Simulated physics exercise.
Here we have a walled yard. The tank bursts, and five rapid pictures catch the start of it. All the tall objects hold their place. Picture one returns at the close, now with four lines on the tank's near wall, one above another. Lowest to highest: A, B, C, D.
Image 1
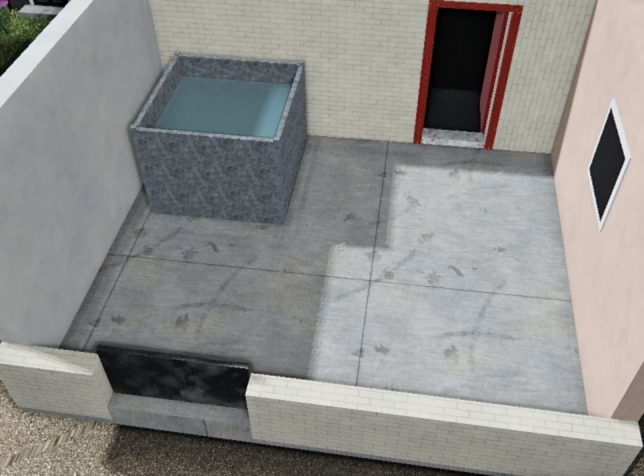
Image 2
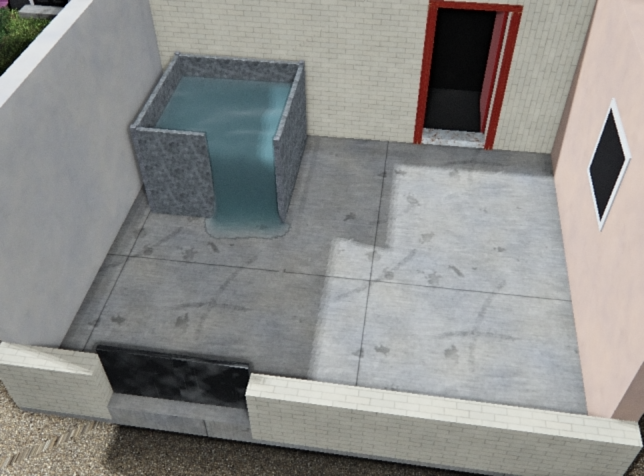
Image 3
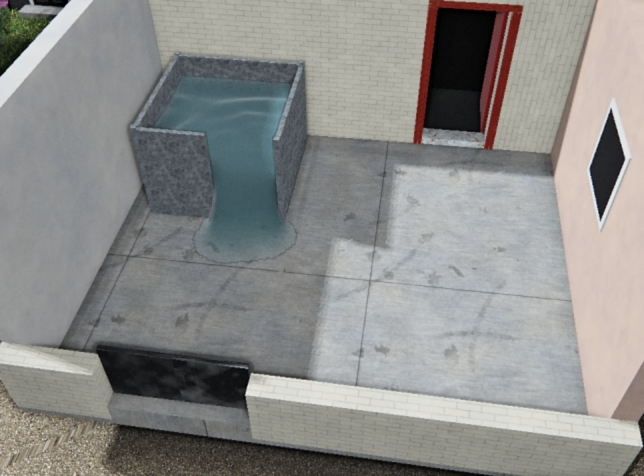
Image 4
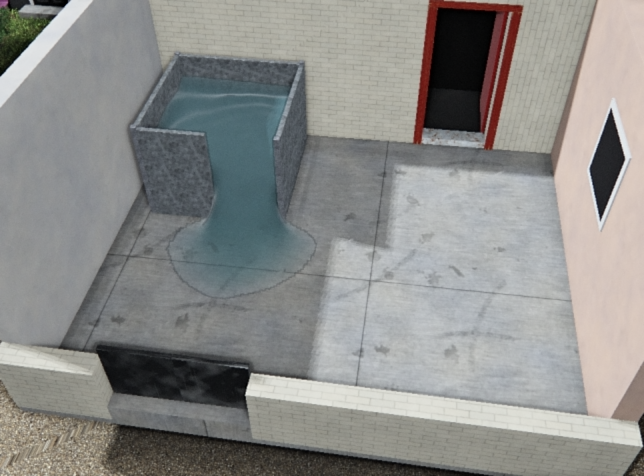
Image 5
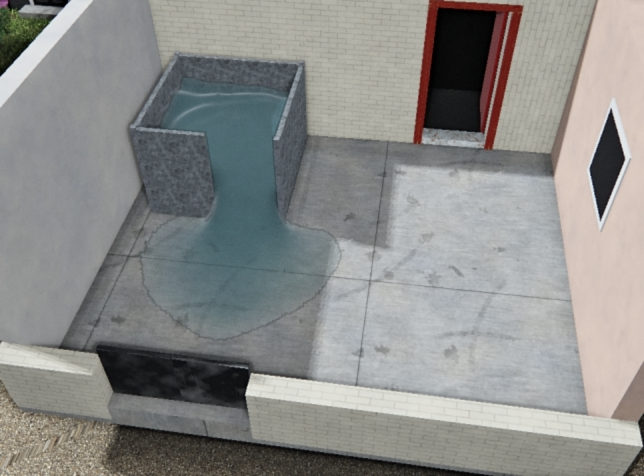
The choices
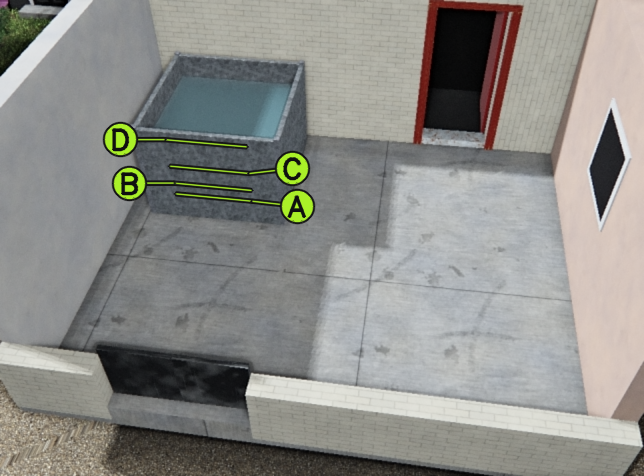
The clip shows a walled yard with a red doorway and a stone tank of still water; an opening appears in the tank's front, and water pours through it, spreading across the concrete in a widening pool.
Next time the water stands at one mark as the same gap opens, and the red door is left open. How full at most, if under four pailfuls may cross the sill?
Take C.
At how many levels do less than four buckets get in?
Three.
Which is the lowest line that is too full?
It is D.
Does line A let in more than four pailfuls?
No, that is safe.
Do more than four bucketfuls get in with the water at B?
No.
In lime, A at (214, 197); B at (212, 186); C at (209, 169); D at (205, 143); from the bottom up A, B, C, D.
Choosing A, nothing gets over.
Choosing B, nothing gets over.
Choosing C, a splash gets over, under a bucket.
Choosing D, about 11 bucketfuls get in.
